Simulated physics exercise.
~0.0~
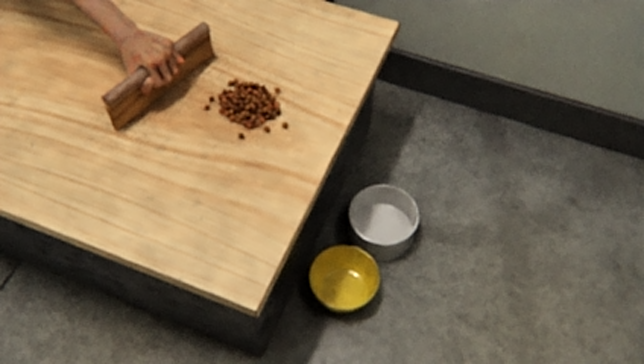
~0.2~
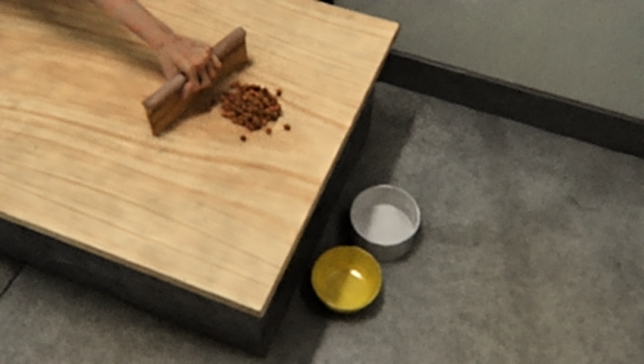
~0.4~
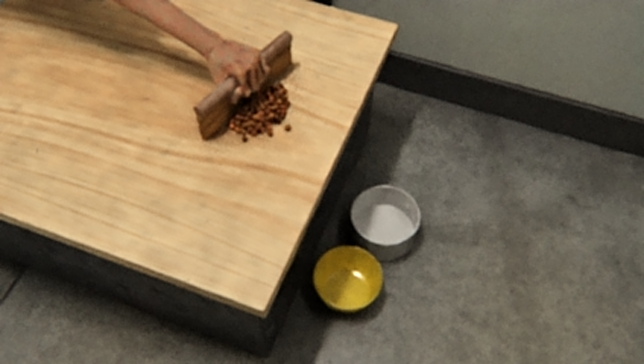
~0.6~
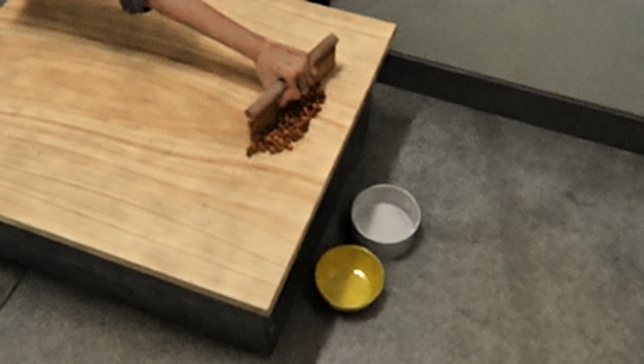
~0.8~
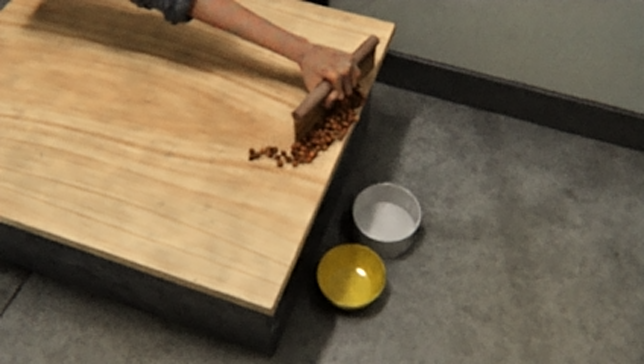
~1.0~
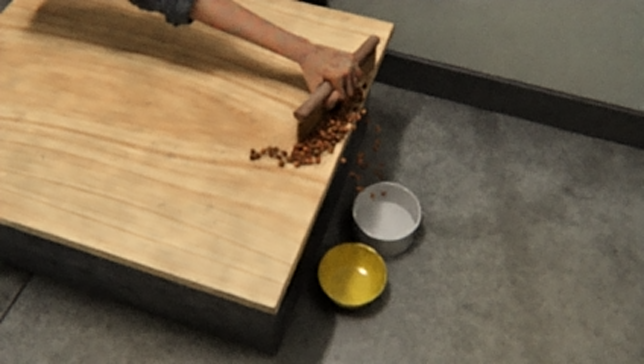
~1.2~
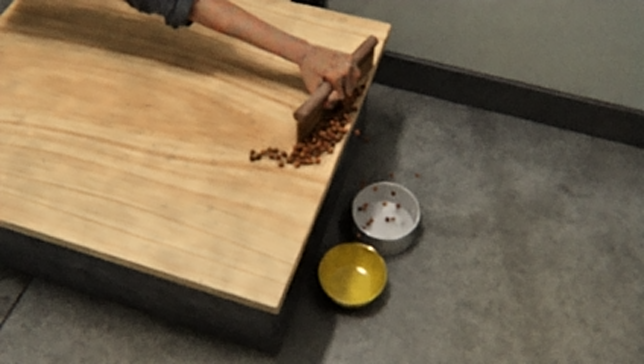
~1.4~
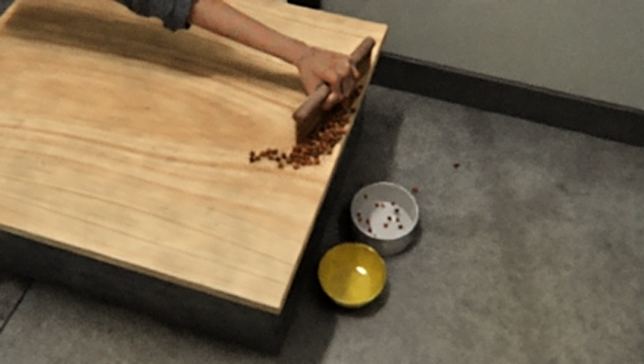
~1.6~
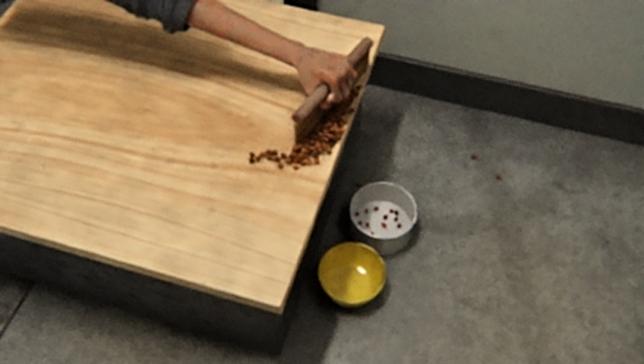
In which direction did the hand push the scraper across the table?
The hand pushed the scraper to the right, towards the edge of the table.
